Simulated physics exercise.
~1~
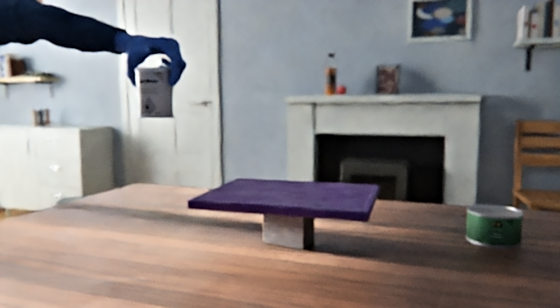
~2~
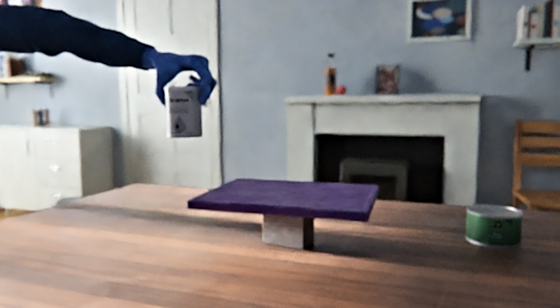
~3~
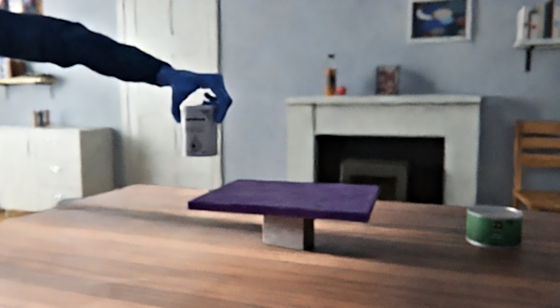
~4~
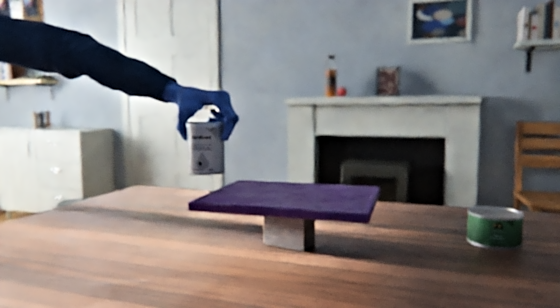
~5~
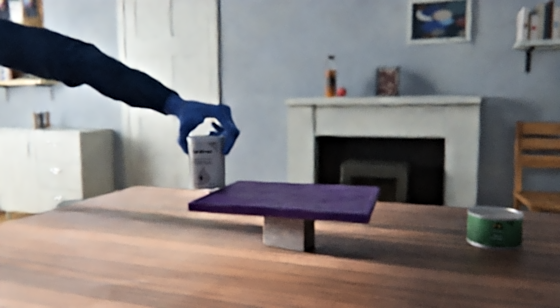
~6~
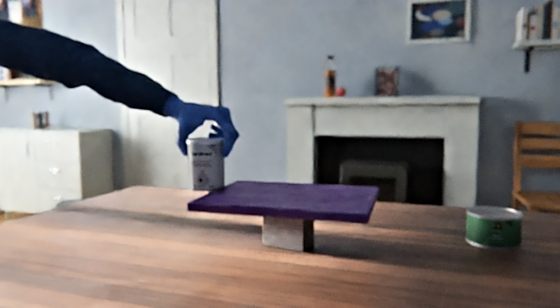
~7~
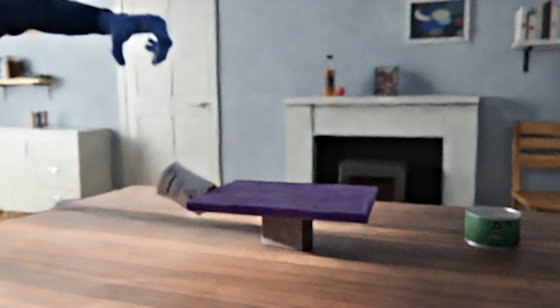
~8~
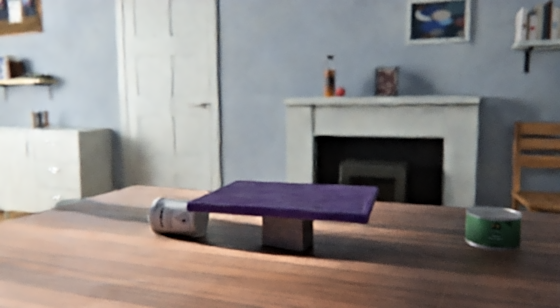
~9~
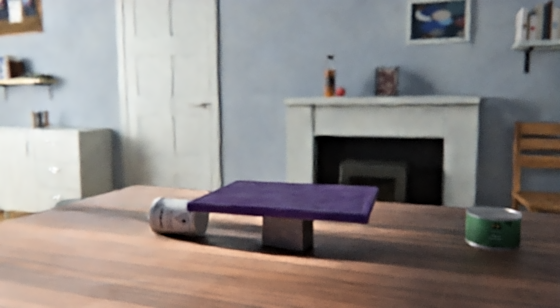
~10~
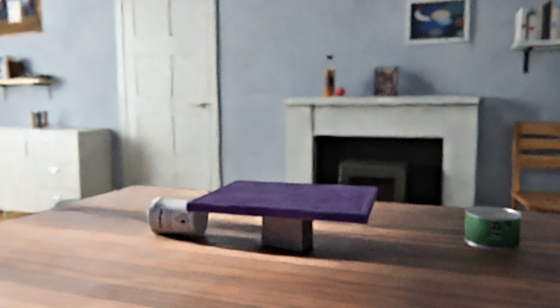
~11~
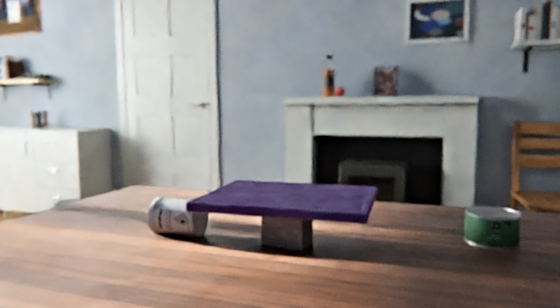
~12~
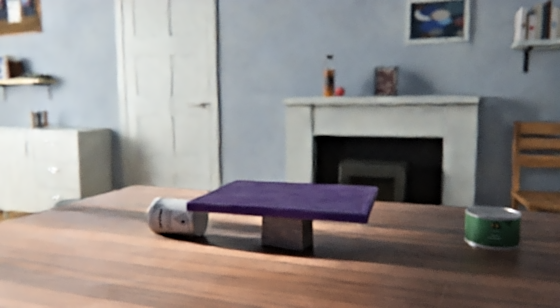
Gloved hand lowering a white pot onto the left edge of a purple tray, releasing it, and the pot toppling onto the table.
